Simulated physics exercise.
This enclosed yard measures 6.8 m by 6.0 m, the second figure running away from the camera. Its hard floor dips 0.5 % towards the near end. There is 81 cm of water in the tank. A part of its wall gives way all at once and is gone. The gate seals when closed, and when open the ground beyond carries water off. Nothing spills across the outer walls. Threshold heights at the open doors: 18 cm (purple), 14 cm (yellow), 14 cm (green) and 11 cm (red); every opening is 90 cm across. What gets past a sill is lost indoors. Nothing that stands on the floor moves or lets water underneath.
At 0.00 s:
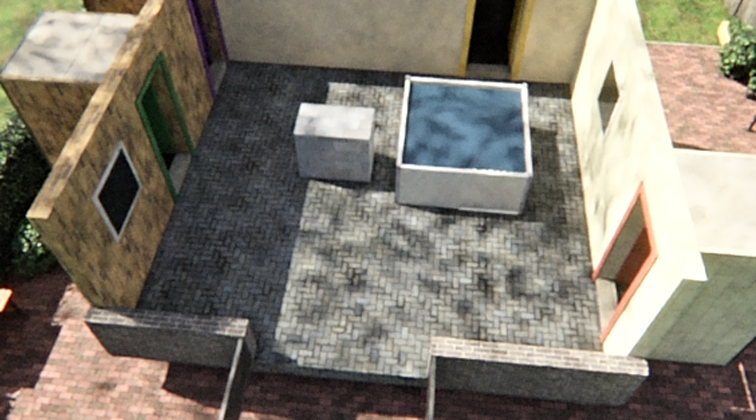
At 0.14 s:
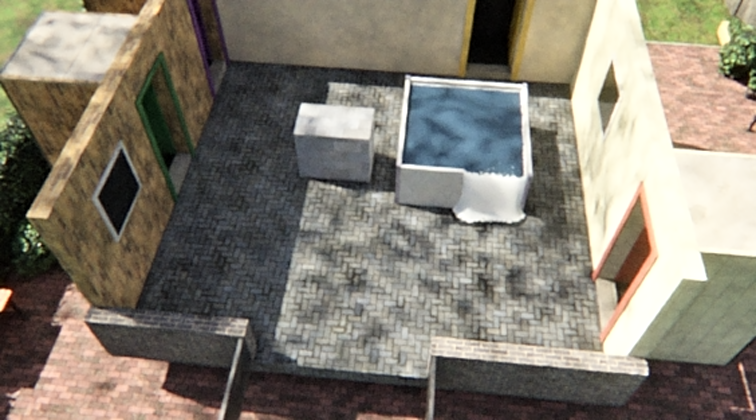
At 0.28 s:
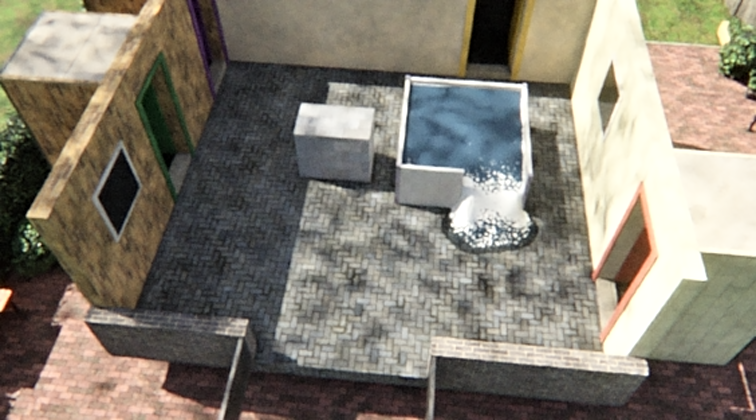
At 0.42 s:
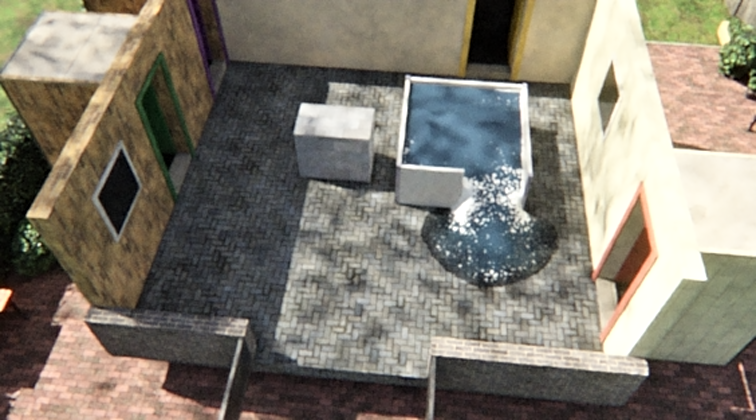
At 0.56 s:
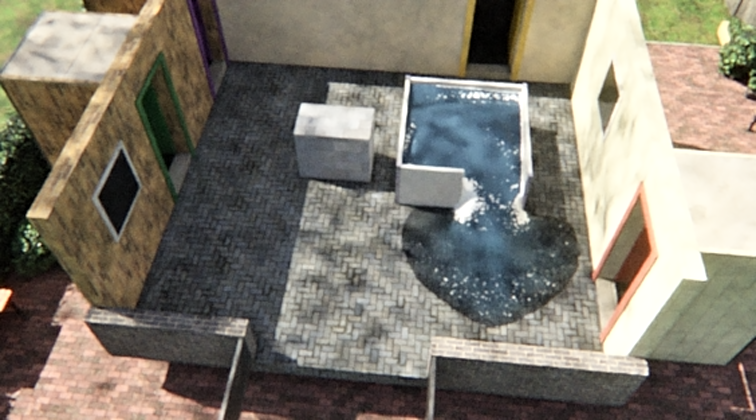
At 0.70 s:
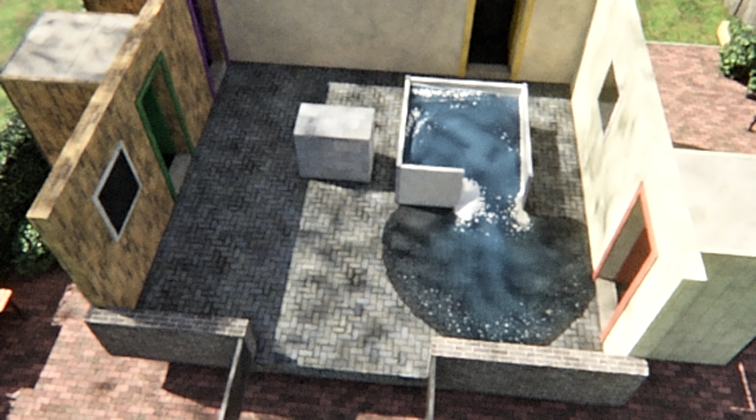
Water pours through a gap that opens in the near wall of a raised tank in a paved, walled yard, foaming white at first, then spreads across the paving toward the near side in a widening dark, rounded pool.
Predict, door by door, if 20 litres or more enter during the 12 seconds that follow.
Door by door: At the purple door it keeps below the limit; at the yellow door it keeps below the limit; at the green door it stays under the limit; at the red door it passes the limit.
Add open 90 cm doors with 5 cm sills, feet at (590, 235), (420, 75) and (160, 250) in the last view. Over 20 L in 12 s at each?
In that order: Over, below, over.
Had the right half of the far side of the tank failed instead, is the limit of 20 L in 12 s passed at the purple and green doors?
Against that limit: Purple under, green not over.
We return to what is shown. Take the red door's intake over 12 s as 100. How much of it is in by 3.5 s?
About 60 per cent.
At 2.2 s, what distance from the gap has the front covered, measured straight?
Roughly 4.0 m.
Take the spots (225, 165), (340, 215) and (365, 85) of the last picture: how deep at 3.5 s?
About 0, 0 and 0 cm.
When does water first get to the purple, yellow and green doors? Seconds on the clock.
Arrival: Purple 7.0 s, yellow 5.5 s, green 5.0 s.
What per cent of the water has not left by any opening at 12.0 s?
Some 64 per cent remains.
After 1.4 s water covers 25 % of the floor and is deepest (57 cm) near (603, 378); purple door not reached, yellow door not reached, green door not reached, red door 24 cm at the sill, 3 L in.
After 2.2 s water covers 25 % of the floor and is deepest (40 cm) near (563, 374); purple door not reached, yellow door not reached, green door not reached, red door 27 cm at the sill, 52 L in.
After 3.5 s water covers 30 % of the floor and is deepest (26 cm) near (494, 213); purple door not reached, yellow door not reached, green door not reached, red door 22 cm at the sill, 167 L in.
After 7.0 s water covers 75 % of the floor and is deepest (16 cm) near (470, 365); purple door not reached, yellow door 5 cm at the sill, 0 L in, green door 6 cm at the sill, 0 L in, red door 15 cm at the sill, 274 L in.
After 12.0 s water covers 95 % of the floor and is deepest (9 cm) near (270, 78); purple door 7 cm at the sill, 0 L in, yellow door 5 cm at the sill, 0 L in, green door 4 cm at the sill, 0 L in, red door 8 cm at the sill, 282 L in.
